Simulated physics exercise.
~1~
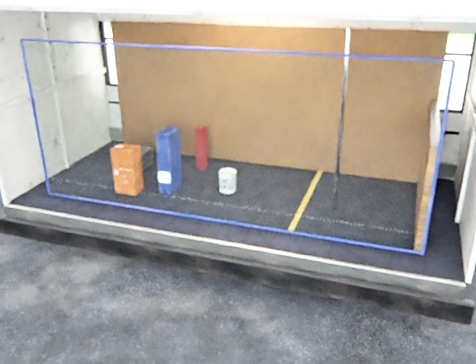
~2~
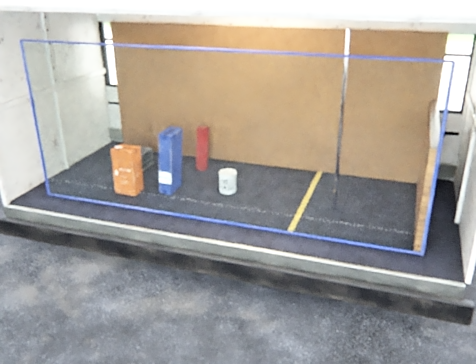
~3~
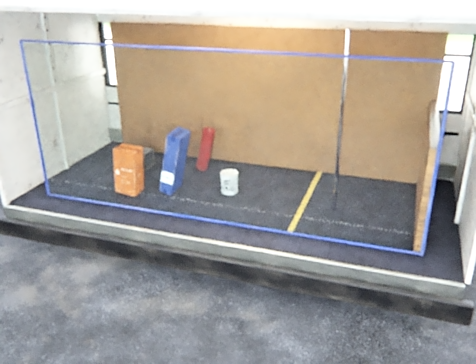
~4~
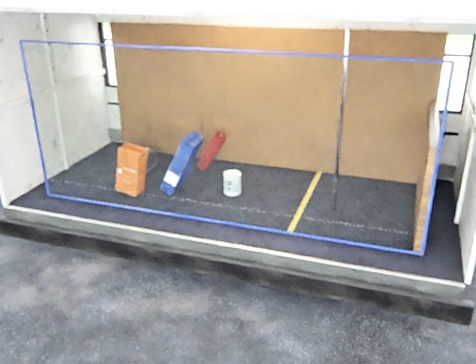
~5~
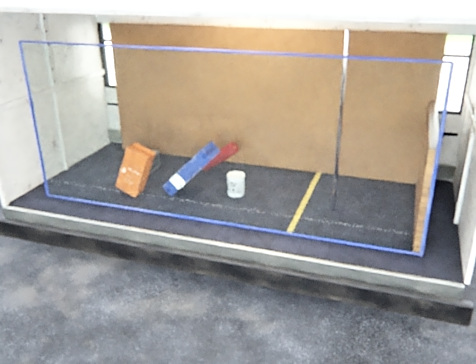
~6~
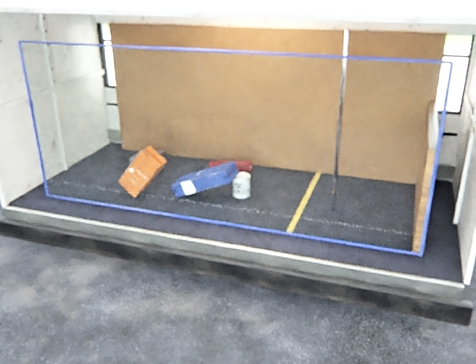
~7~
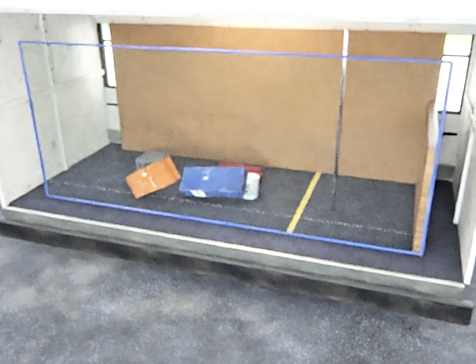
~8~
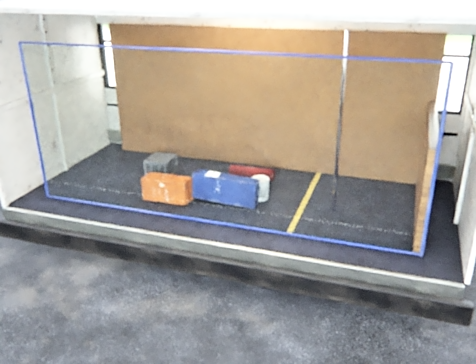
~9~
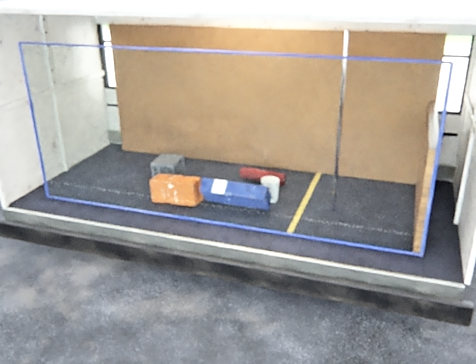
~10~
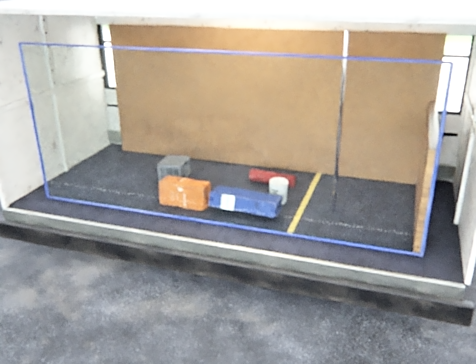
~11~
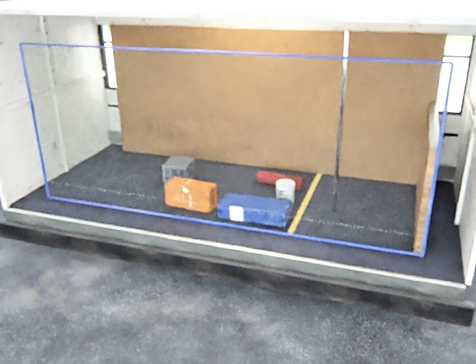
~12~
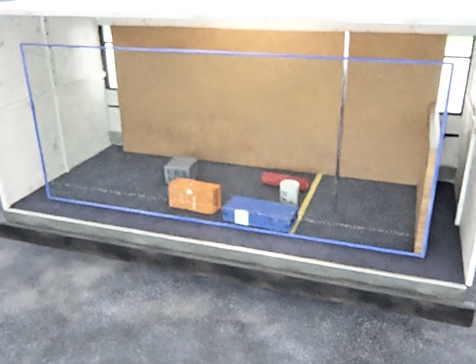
In the video, an orange box, a blue box and a red roll topple to the right in an open bay, then slide right with a white bucket and a grey crate. The bucket stays upright and everything comes to rest, the bucket just short of the yellow line.
